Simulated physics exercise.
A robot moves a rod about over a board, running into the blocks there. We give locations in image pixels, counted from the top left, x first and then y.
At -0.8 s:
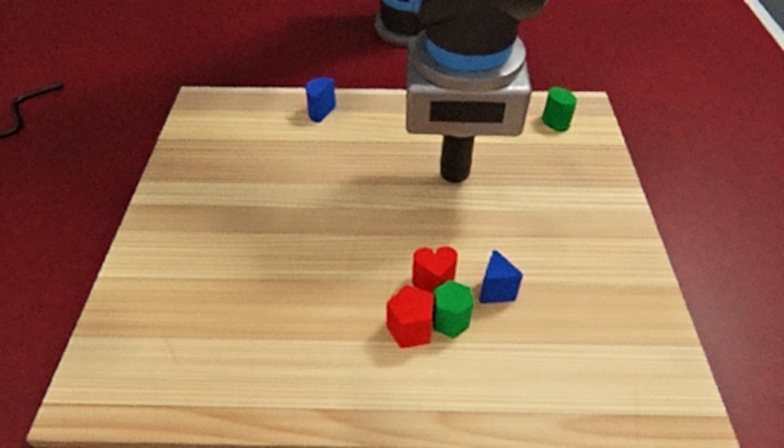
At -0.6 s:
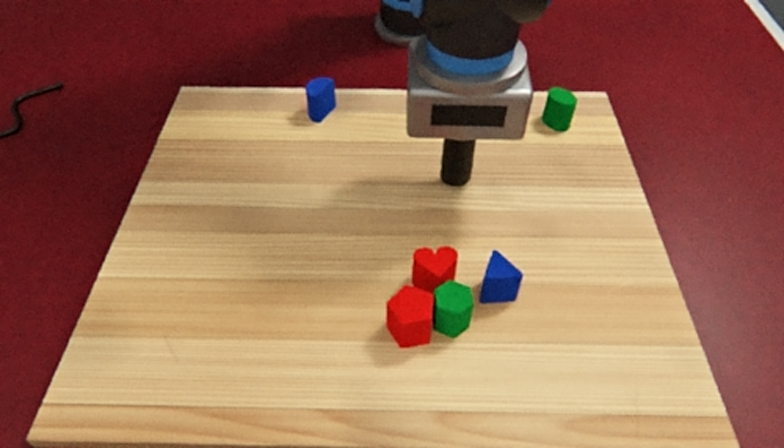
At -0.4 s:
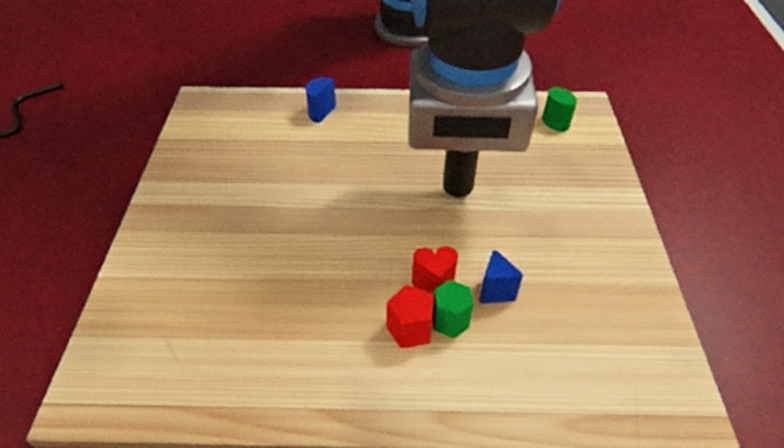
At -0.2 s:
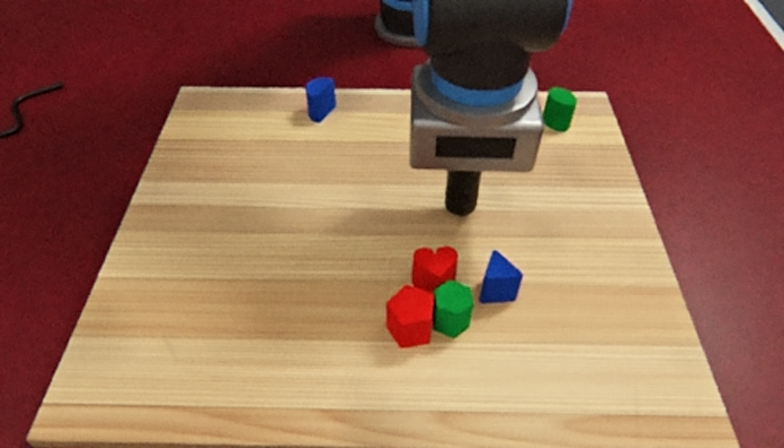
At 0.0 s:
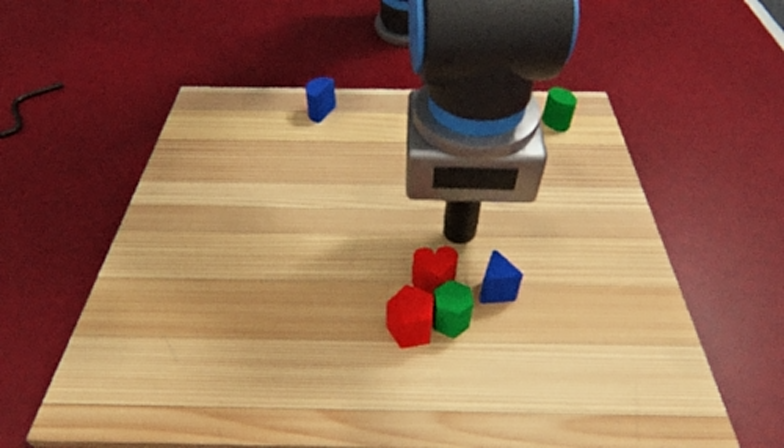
A robot arm holding a dark rod hovered over a wooden board, then moved toward the red heart-shaped block near the red pentagon, green hexagon and blue triangle, while all the blocks stayed still.
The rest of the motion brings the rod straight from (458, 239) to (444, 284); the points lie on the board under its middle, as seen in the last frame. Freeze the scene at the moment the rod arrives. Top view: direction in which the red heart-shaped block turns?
Seen from overhead, it turns clockwise.
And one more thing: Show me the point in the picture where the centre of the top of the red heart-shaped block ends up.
Its top middle will sit at (418, 276).
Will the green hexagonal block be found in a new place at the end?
Short answer: No.
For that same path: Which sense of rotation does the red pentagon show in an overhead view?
It is turned anticlockwise.
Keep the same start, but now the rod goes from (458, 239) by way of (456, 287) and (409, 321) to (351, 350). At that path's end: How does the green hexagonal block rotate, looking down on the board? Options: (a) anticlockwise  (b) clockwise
Letter a.
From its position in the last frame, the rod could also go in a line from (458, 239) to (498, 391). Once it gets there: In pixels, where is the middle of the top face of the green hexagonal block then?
Final place: (450, 317).
On the path given first. Halfway along, rod (452, 255); red heart-shaped block (434, 261).
At the end, rod (445, 277); red pentagon (405, 311), turned 20° anticlockwise; red heart-shaped block (418, 276), turned 40° clockwise; green hexagonal block still.
